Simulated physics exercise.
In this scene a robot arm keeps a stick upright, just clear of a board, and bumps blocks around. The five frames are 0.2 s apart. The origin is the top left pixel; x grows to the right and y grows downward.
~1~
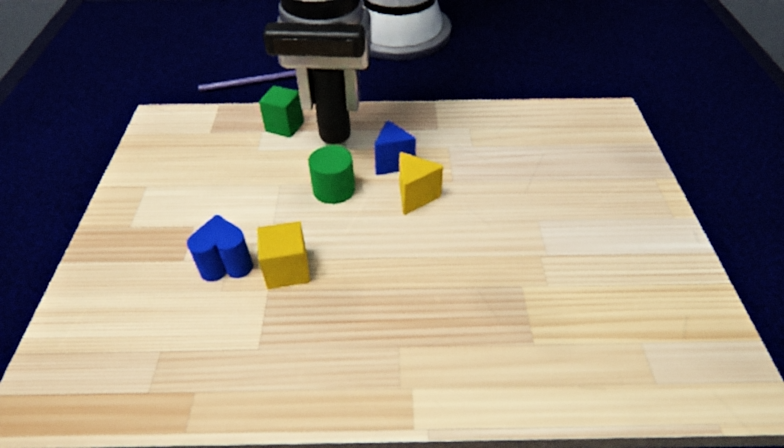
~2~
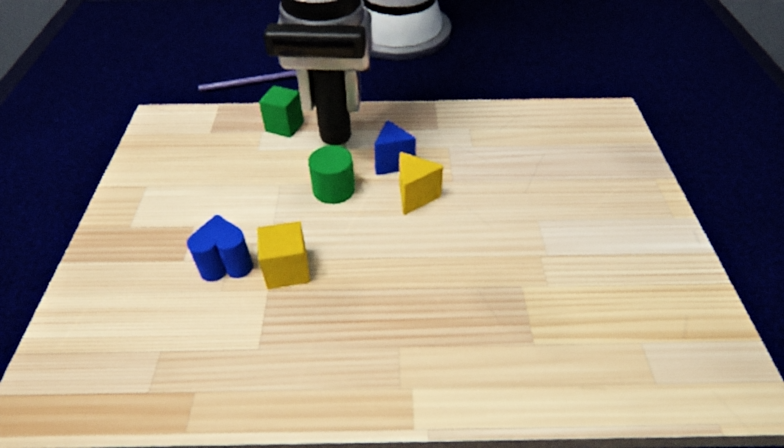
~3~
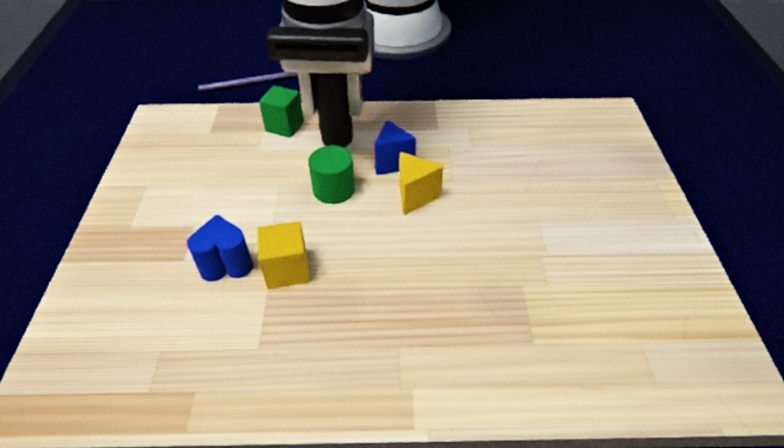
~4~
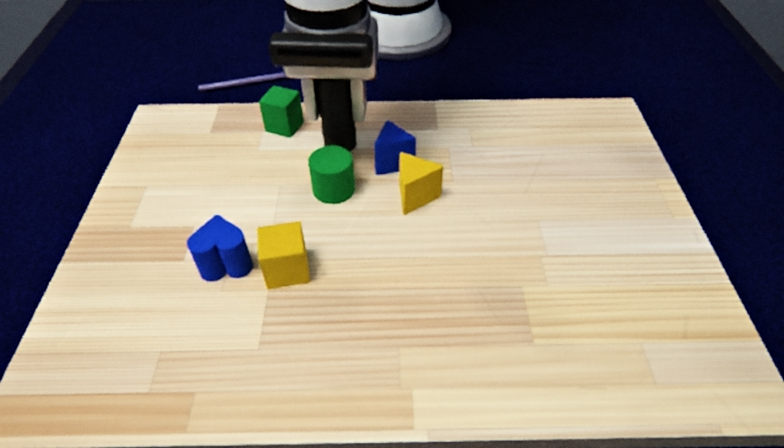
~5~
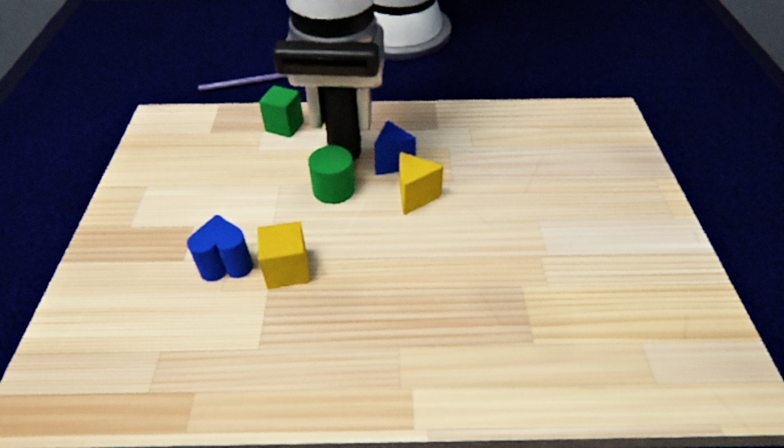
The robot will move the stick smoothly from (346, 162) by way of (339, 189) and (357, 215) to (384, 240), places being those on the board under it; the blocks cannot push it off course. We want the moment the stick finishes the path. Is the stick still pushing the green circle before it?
My answer is no.
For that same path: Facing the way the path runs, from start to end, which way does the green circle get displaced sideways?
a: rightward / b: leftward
Option a.
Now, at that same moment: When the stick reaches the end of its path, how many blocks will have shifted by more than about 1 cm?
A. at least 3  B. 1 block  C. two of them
Letter B.
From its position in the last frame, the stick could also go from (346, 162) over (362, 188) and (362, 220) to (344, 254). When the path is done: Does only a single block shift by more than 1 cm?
Short answer: Yes.
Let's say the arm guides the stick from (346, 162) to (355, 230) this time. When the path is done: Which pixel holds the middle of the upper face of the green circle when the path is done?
Somewhere near (308, 201).
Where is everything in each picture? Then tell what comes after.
The first frame shows tip of the stick (335, 135), middles of tops, green circle (330, 158), yellow triangular piece (416, 167).
The second frame shows stick (336, 136), nothing pushed.
The third frame shows stick (337, 140), nothing pushed.
The fourth frame shows stick (341, 145), nothing pushed.
The fifth frame shows stick (345, 153), green circle (330, 158), yellow triangular piece (416, 167).
What follows on the original path. One third of the way, stick (338, 181); green circle (318, 185).
Two thirds of the way, stick (357, 206); green circle (315, 199).
At the end, stick (383, 231); green circle (315, 199); yellow triangular piece unmoved.
